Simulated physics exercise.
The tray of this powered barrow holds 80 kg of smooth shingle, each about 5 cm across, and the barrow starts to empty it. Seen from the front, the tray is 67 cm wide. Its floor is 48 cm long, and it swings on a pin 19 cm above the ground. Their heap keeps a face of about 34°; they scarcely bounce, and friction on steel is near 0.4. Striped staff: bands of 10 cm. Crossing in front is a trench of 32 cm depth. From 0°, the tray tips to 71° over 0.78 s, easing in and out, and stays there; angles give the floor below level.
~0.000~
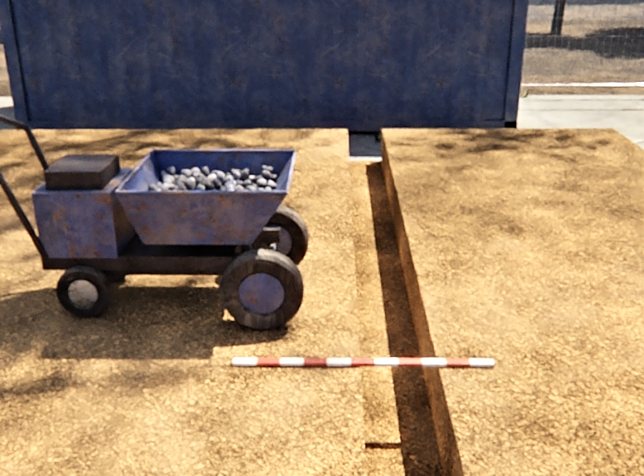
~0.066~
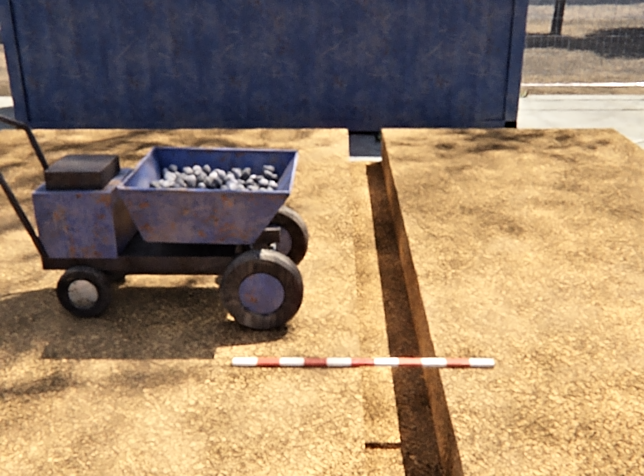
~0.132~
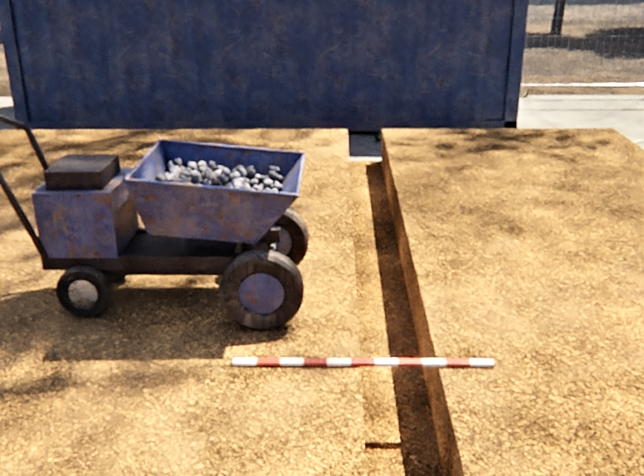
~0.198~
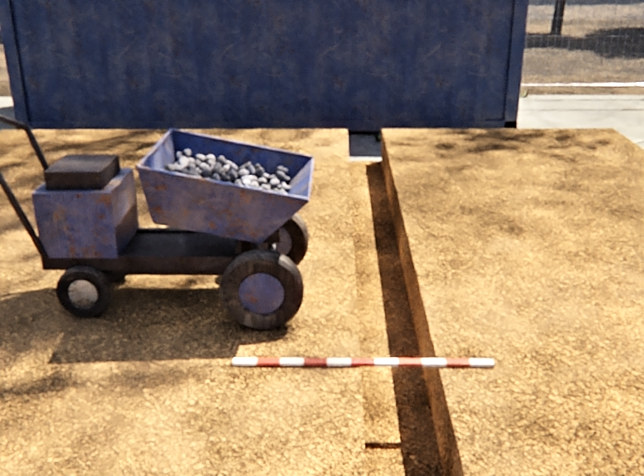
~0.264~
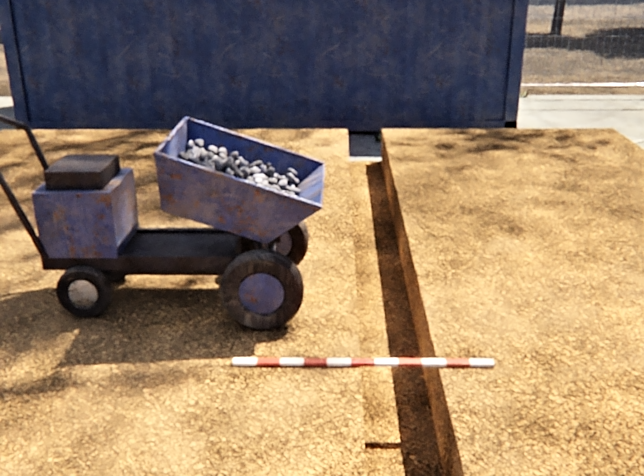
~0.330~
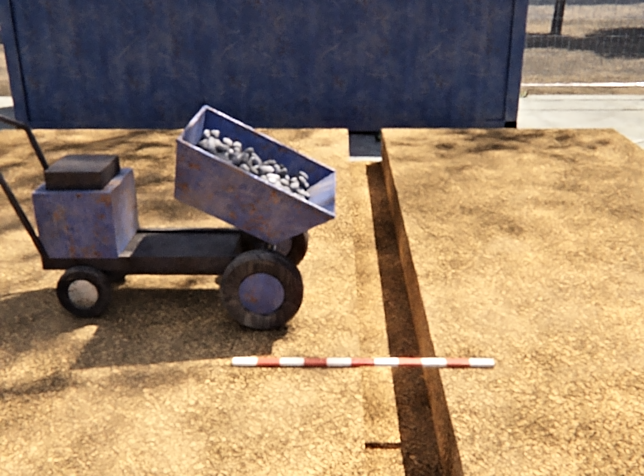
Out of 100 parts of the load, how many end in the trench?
Some 66 out of 100.
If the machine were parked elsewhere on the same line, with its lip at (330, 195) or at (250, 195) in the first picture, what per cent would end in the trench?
Some 20 and some 95 per cent, in that order.
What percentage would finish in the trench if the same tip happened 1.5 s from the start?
Estimate: About 85 %.
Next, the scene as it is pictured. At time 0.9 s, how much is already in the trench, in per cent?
Some 25 per cent.
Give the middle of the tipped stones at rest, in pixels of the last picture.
I'd point to around (408, 340).
After 0.6 s the floor is at 59°; 100 % in the tray; the foremost stones are at (346, 232).
After 0.9 s the floor is at 71°; 70 % in the tray, 27 % in the trench, 4 % past the trench; the foremost stones are at (438, 293).
After 1.2 s the floor is at 71°; 22 % in the tray, 44 % in the trench, 34 % past the trench; the foremost stones are at (573, 308).
After 3.2 s the floor is at 71°; 0 % in the tray, 66 % in the trench, 34 % past the trench; the foremost stones are past the picture's edge.
